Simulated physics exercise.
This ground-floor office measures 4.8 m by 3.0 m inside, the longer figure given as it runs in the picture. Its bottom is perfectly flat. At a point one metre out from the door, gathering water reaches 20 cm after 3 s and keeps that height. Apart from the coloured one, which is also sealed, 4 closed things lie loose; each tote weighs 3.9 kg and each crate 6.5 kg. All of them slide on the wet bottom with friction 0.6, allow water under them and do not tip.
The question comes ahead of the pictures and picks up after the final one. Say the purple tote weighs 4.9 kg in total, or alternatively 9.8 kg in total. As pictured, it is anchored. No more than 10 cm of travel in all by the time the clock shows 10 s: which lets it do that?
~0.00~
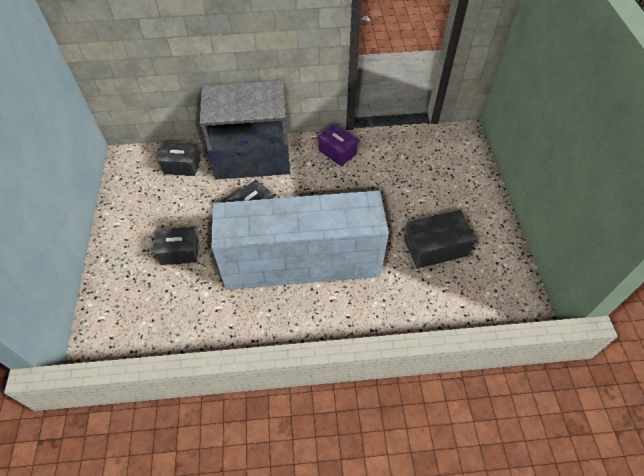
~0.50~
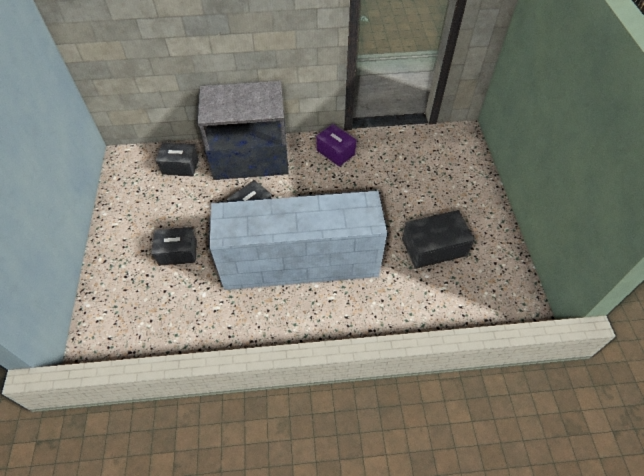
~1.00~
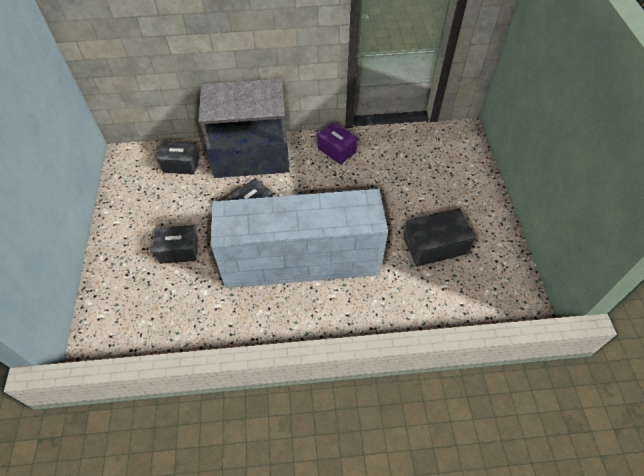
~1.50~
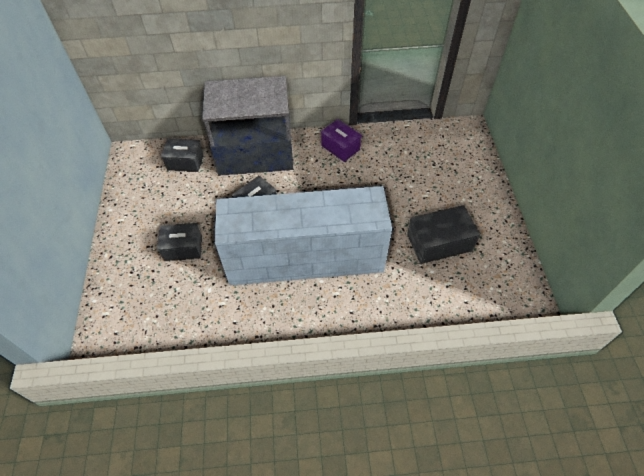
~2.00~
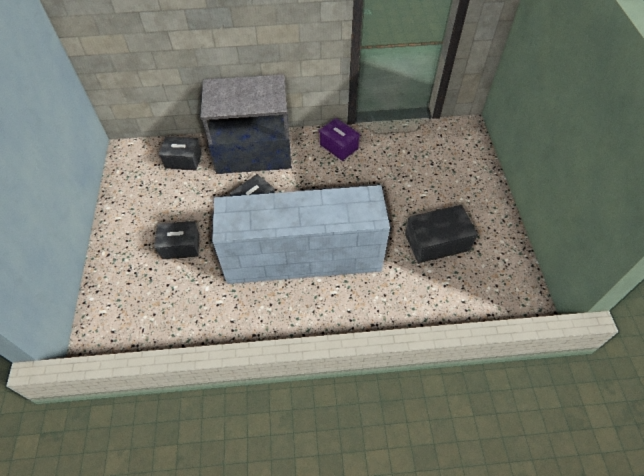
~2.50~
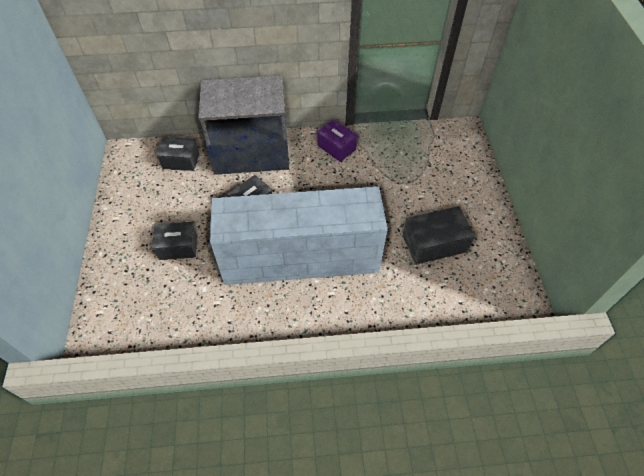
The one that works is only the second, 9.8 kg.
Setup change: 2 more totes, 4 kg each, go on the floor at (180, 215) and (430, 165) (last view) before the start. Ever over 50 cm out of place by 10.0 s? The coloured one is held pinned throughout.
Below, beyond.
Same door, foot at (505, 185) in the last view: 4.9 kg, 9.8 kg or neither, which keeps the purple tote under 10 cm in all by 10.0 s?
Okay, so both masses fail.
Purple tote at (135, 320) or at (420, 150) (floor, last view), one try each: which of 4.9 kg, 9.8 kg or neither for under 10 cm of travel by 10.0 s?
One by one: Neither mass suffices; neither mass suffices.
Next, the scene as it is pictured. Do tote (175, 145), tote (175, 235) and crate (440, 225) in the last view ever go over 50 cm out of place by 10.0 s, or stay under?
Falls short; falls short; exceeds it.
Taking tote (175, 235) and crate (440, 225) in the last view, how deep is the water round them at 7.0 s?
Around 2 cm and 11 cm.
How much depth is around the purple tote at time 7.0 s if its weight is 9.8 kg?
Around 4 cm.
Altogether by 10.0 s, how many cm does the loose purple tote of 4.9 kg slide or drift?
Total path: Approx. 20 cm.
After 3.5 s the purple tote would be 2 cm from its start with 4.9 kg and 0 cm from its start with 9.8 kg; 3 cm of water round it then.
After 4.5 s the purple tote would be 19 cm from its start with 4.9 kg and 0 cm from its start with 9.8 kg; 3 cm of water round it then.
After 7.0 s the purple tote would be 19 cm from its start with 4.9 kg and 0 cm from its start with 9.8 kg; 4 cm of water round it then.
After 10.0 s the purple tote would be 23 cm from its start with 4.9 kg and 0 cm from its start with 9.8 kg; 5 cm of water round it then.
